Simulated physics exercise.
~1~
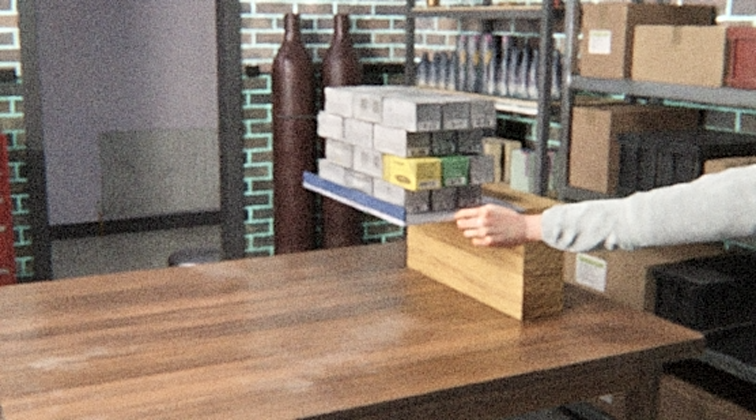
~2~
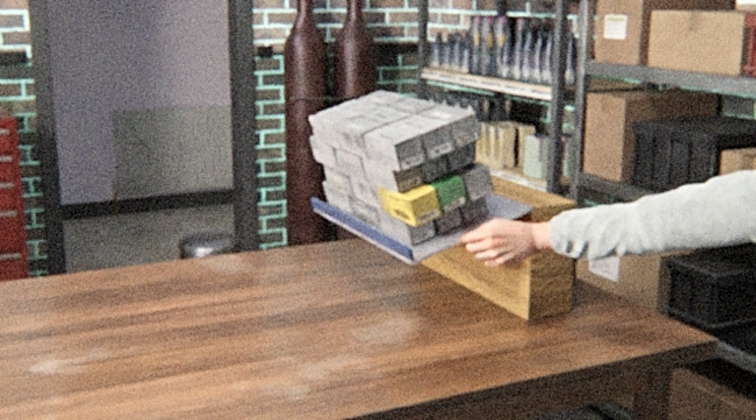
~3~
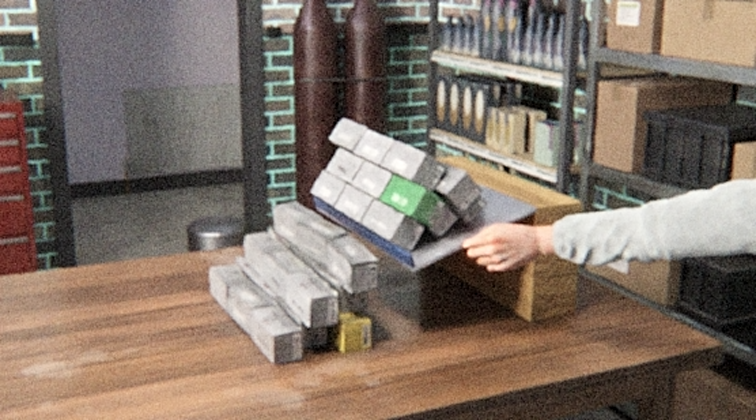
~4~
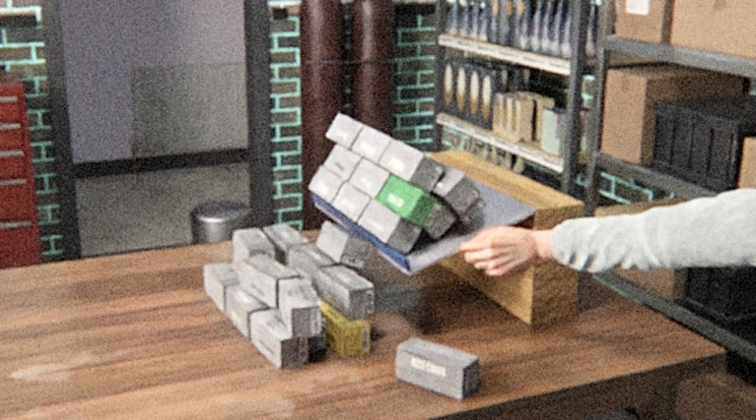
In a brick-walled storeroom lined with shelves of boxes, seen from slightly above a brown wooden table, a pale-sleeved arm reaches in from the right to a blue-edged tray beside a wooden block. The tray holds a neat stack of grey packets, with one yellow and one green at the front. The tray dips toward the table and the whole stack leans. Many packets, including the yellow one, slide off and land in a heap on the table. Finally, one grey packet lies apart at the front, while the green one remains among those still aboard the tilted tray.
